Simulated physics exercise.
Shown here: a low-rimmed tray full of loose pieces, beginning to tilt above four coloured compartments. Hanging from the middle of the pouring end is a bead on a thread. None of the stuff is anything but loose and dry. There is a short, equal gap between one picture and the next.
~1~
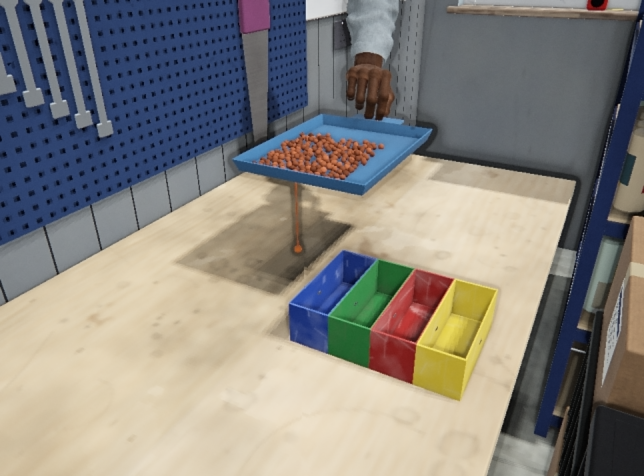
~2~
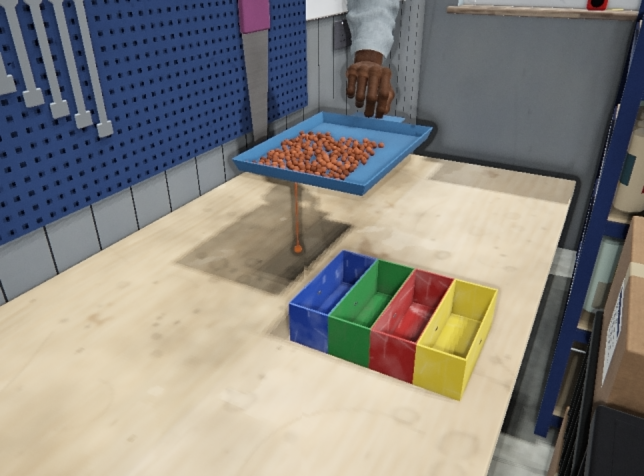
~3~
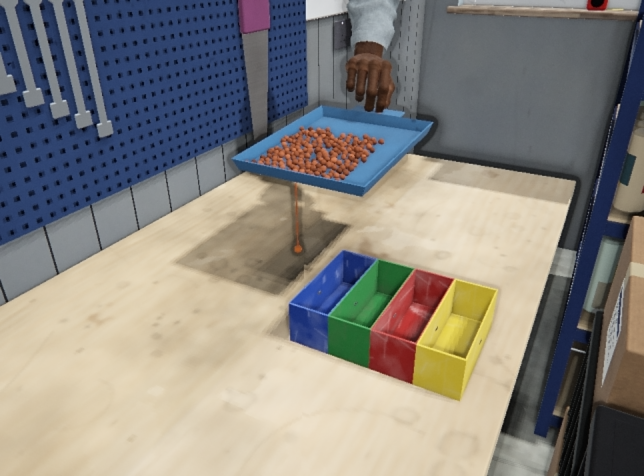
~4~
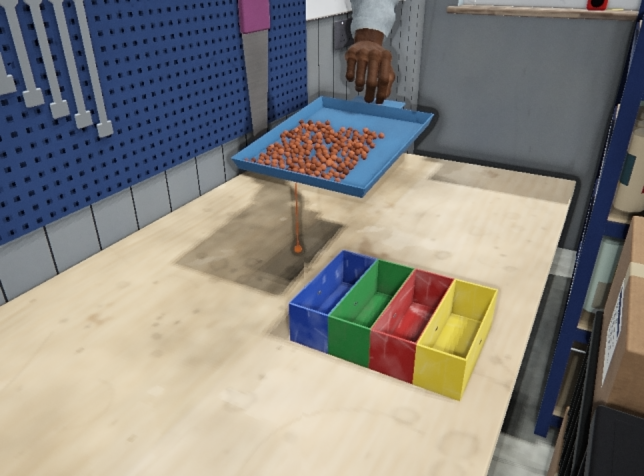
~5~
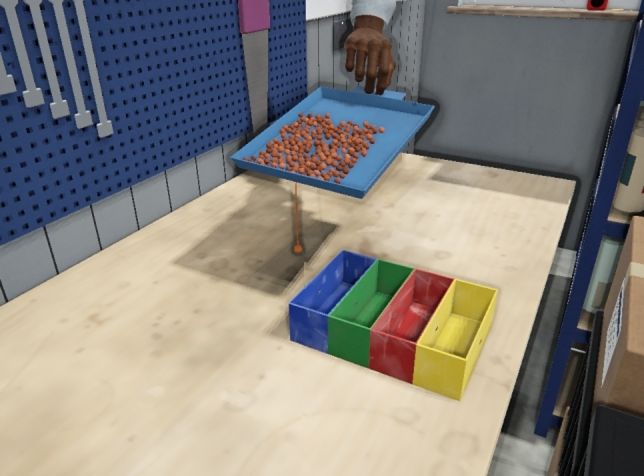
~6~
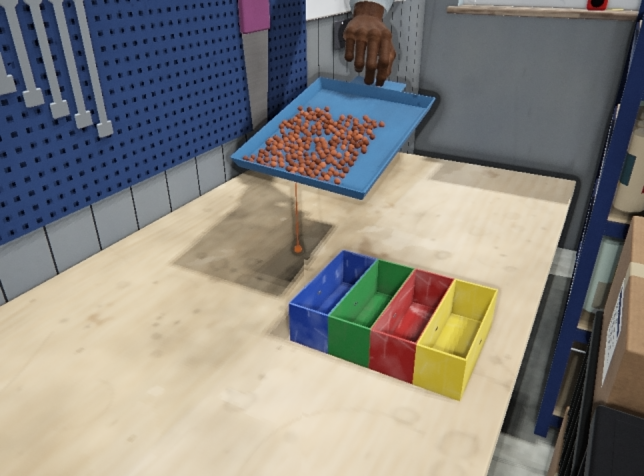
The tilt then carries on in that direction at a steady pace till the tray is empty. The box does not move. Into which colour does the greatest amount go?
The greatest amount goes into blue.
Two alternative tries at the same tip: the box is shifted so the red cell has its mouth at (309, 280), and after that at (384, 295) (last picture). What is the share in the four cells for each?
Close to 100 %, followed by close to 80 %.
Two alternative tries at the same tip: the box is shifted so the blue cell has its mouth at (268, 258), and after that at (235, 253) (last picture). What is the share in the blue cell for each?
Close to 10 in a hundred, then close to 0 in a hundred.
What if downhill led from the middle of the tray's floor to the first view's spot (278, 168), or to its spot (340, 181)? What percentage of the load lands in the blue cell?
First some 0, then 50 per cent.
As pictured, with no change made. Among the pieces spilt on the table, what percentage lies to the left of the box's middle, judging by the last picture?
Share to the left: Near 100 per cent.
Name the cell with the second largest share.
That green cell.
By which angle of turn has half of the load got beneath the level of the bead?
105 degrees.
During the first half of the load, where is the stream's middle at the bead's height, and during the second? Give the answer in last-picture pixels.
Near (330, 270) to start, and near (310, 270) afterwards.
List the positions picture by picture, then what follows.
Corners of the pouring end at (238, 158) and (362, 182), level; middle of the load at (318, 153), clay pellets; bead on its thread at (298, 249); blue cell at (309, 325); green cell at (349, 338); red cell at (392, 353); yellow cell at (439, 369), in the first frame.
Corners of the pouring end at (238, 158) and (362, 183), level; middle of the load at (318, 152), in the second frame.
Corners of the pouring end at (238, 158) and (362, 184), tipped barely, lowest at the right corner; middle of the load at (318, 150), in the third frame.
Corners of the pouring end at (238, 157) and (362, 185), tipped a little, lowest at the right corner; middle of the load at (317, 146), in the fourth frame.
Corners of the pouring end at (237, 156) and (362, 187), tipped a little, lowest at the right corner; middle of the load at (317, 143), in the fifth frame.
Corners of the pouring end at (237, 155) and (362, 189), tipped a little, lowest at the right corner; middle of the load at (316, 140); blue cell at (309, 325); green cell at (349, 338); red cell at (392, 353); yellow cell at (439, 369), in the sixth frame.
Soon, tray tipped steeply; nearly all on the tray; a stray few falling or outside the box.
A while on, tray tipped past a quarter turn; about a quarter on the tray; a small part in the blue cell; a small part in the green cell; about half falling or outside the box.
Towards the end, tray tipped past a quarter turn; about a third in the blue cell; about a quarter in the green cell; about a third falling or outside the box.
Finally, tray tipped past a quarter turn; about a third in the blue cell; about a quarter in the green cell; none in the yellow cell; none in the red cell; about a third outside the box.
